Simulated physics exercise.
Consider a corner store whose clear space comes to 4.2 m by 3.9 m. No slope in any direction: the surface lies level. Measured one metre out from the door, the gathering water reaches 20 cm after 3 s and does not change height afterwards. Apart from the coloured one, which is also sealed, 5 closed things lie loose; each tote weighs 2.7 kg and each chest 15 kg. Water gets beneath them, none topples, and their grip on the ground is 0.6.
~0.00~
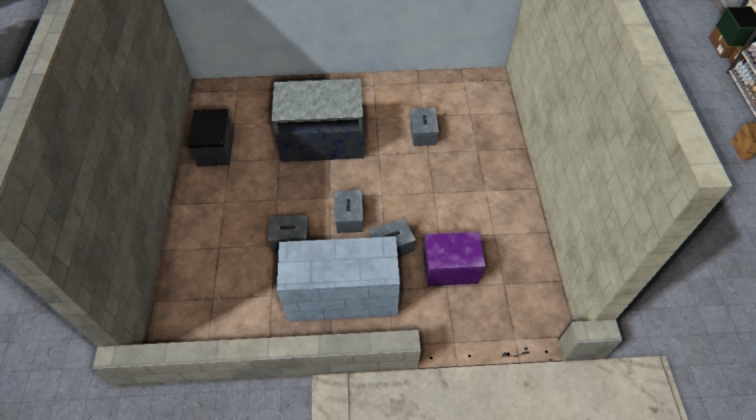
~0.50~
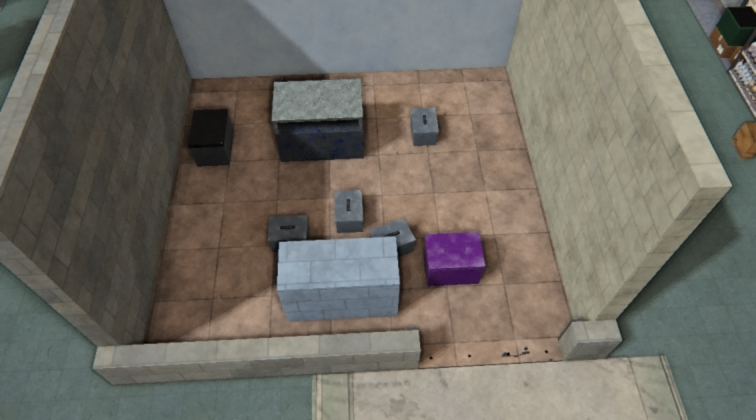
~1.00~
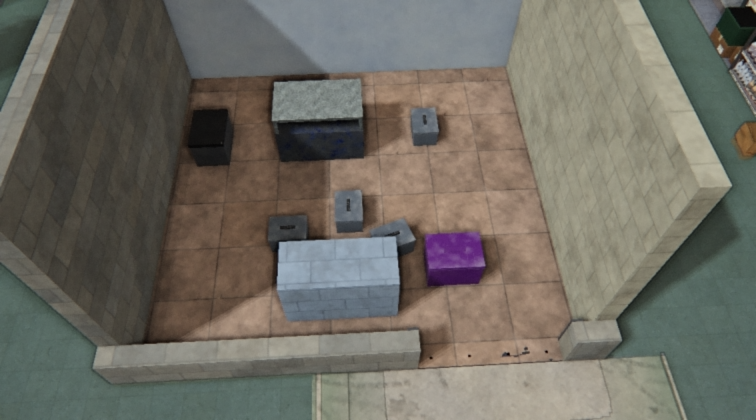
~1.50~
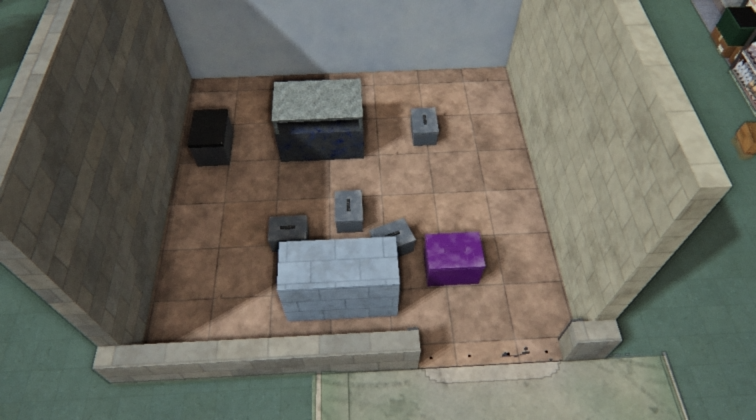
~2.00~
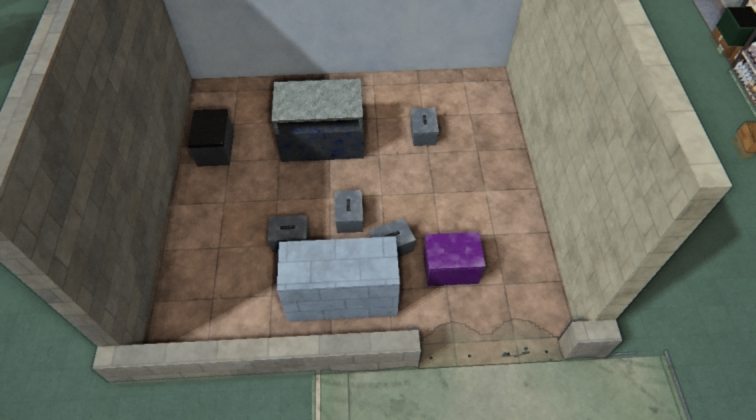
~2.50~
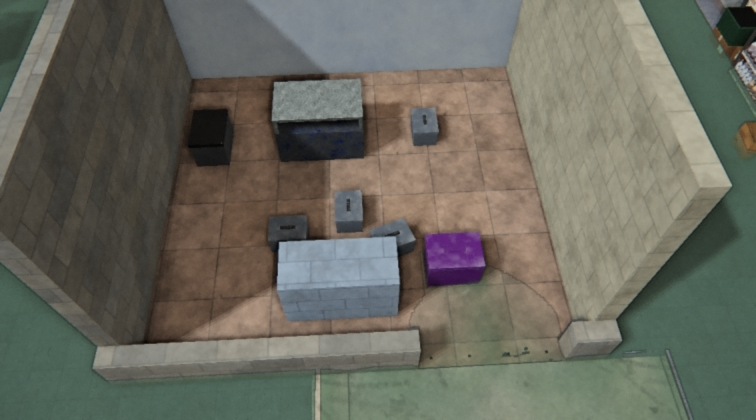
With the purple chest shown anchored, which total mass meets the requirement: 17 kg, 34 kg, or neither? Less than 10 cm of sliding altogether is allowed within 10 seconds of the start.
Extra weight still does not help.
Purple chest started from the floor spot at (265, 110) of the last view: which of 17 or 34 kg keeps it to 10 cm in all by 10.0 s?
Outcome - success with heavier only.
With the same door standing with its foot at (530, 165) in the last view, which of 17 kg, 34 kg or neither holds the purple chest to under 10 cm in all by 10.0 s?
Then the lighter mass suffices.
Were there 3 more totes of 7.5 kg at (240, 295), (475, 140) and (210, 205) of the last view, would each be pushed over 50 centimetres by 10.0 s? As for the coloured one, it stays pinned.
Note, in sequence: Not exceeded, exceeded, not exceeded.
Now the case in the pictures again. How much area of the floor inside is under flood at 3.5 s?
The covered patch comes to about 2.5 m2.
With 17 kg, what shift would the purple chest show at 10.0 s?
I'd put it at about 300 cm.
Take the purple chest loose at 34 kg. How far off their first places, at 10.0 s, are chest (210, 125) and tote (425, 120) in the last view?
They've ended up 30 cm and 250 cm away, in that order.
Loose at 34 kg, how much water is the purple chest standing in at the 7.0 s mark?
Depth: Approx. 7 cm.
After 3.5 s the purple chest would be 32 cm from its start with 17 kg and 1 cm from its start with 34 kg; 7 cm of water round it then.
After 4.5 s the purple chest would be 108 cm from its start with 17 kg and 25 cm from its start with 34 kg; 8 cm of water round it then.
After 7.0 s the purple chest would be 205 cm from its start with 17 kg and 32 cm from its start with 34 kg; 7 cm of water round it then.
After 10.0 s the purple chest would be 308 cm from its start with 17 kg and 32 cm from its start with 34 kg; 8 cm of water round it then.
